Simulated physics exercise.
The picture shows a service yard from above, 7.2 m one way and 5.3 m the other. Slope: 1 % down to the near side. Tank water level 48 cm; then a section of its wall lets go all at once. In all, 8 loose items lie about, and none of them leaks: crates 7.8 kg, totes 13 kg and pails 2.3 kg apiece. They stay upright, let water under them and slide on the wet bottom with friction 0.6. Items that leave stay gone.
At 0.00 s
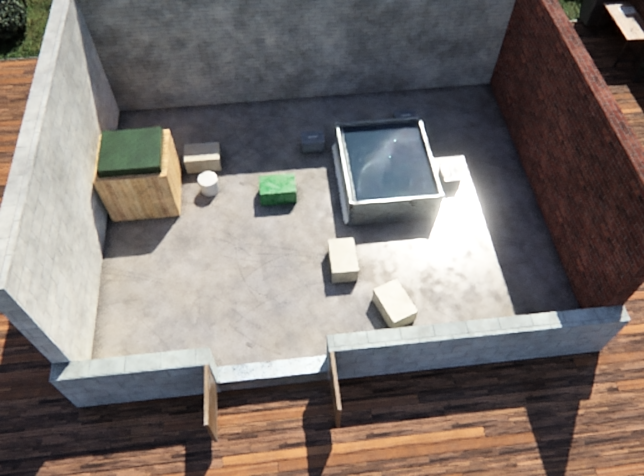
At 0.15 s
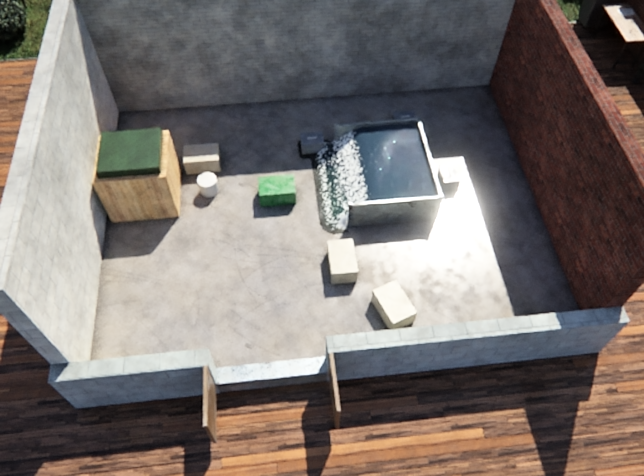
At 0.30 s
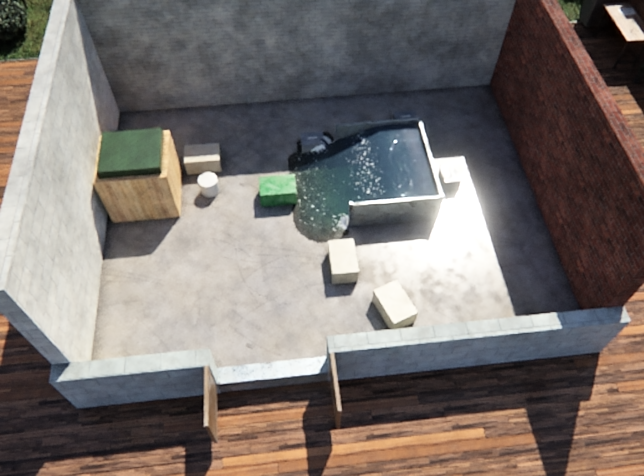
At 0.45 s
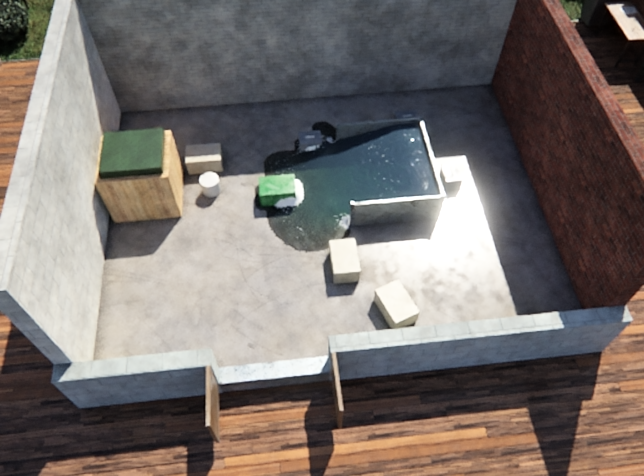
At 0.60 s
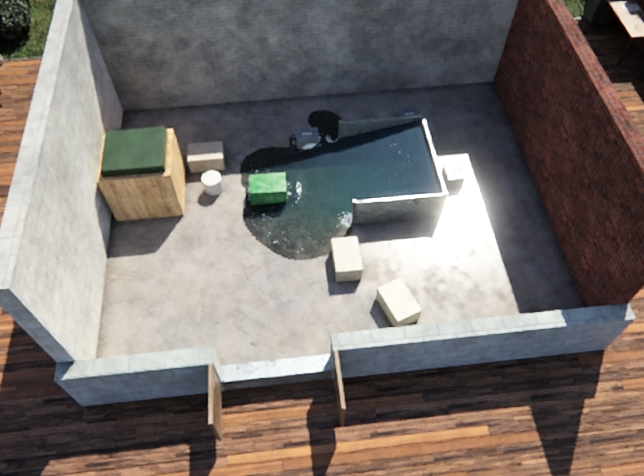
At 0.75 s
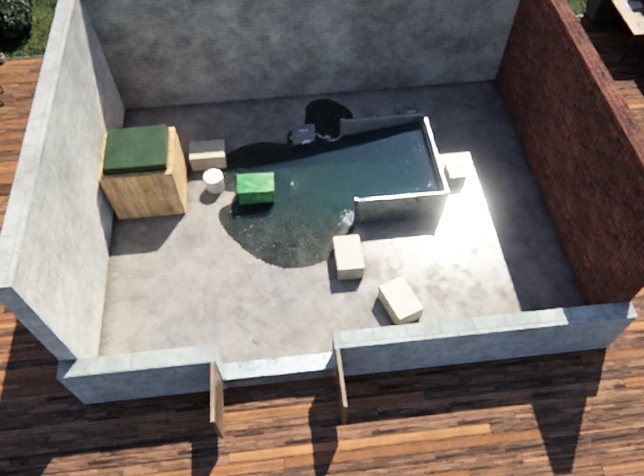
Water bursts through the left side of a raised tank in a walled yard seen from above, first as white froth, then as a dark sheet spreading left across the grey floor. It surrounds a small grey box and the green crate, which slides a little to the left. The wooden cabinet with a green top at left and the cream boxes in front stay put, the view barely shifting.
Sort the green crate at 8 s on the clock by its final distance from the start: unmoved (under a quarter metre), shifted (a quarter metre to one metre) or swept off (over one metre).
Swept off.
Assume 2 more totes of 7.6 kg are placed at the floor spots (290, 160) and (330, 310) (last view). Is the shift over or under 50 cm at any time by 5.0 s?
Taking them in order, they end up greater and smaller.
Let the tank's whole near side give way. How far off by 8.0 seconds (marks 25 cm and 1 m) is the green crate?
So, for the green crate: It holds steady.
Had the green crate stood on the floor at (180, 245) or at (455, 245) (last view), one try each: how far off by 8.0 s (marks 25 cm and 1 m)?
I'd say it lands far off on the first try and it does not really move on the second.
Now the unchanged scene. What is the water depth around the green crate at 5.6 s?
4 cm, roughly.
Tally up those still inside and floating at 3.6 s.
At that moment 3.
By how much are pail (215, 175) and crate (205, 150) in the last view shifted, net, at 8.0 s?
Taking them in turn, the shifts are 120 cm and 50 cm.
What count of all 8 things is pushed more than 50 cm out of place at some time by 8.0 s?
The count comes to 5.
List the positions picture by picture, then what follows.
In the first frame, the green crate at (277, 184), on the bottom; water covers 2.5 m2; 0 of 8 have shifted.
In the second frame, the green crate at (277, 185), on the bottom; 3.3 m2 under water; 0 of 8 have shifted.
In the third frame, the green crate at (277, 185), on the bottom; 4.2 m2 under water; 0 of 8 have shifted.
In the fourth frame, the green crate at (277, 185) rests on the ground; 5.2 m2 under water; 1 of 8 have shifted.
In the fifth frame, the green crate at (268, 183), on the bottom, 22 cm from its start; 6.6 m2 under water; 2 of 8 have shifted.
In the sixth frame, the green crate at (255, 183) rests on the ground, 45 cm from its start; water covers 8.0 m2; 2 of 8 have shifted.
After 1.6 s the green crate is near (191, 206), 1.5 m from its start, afloat; 0 of 8 are out; 3 afloat.
After 3.6 s the green crate is near (134, 312), 3.2 m from its start, afloat; 0 of 8 are out; 3 afloat.
After 5.6 s the green crate is near (264, 341), 2.9 m from its start, aground; 0 of 8 are out; 2 afloat.
After 8.0 s the green crate has gone out; 1 of 8 are out; 2 afloat.
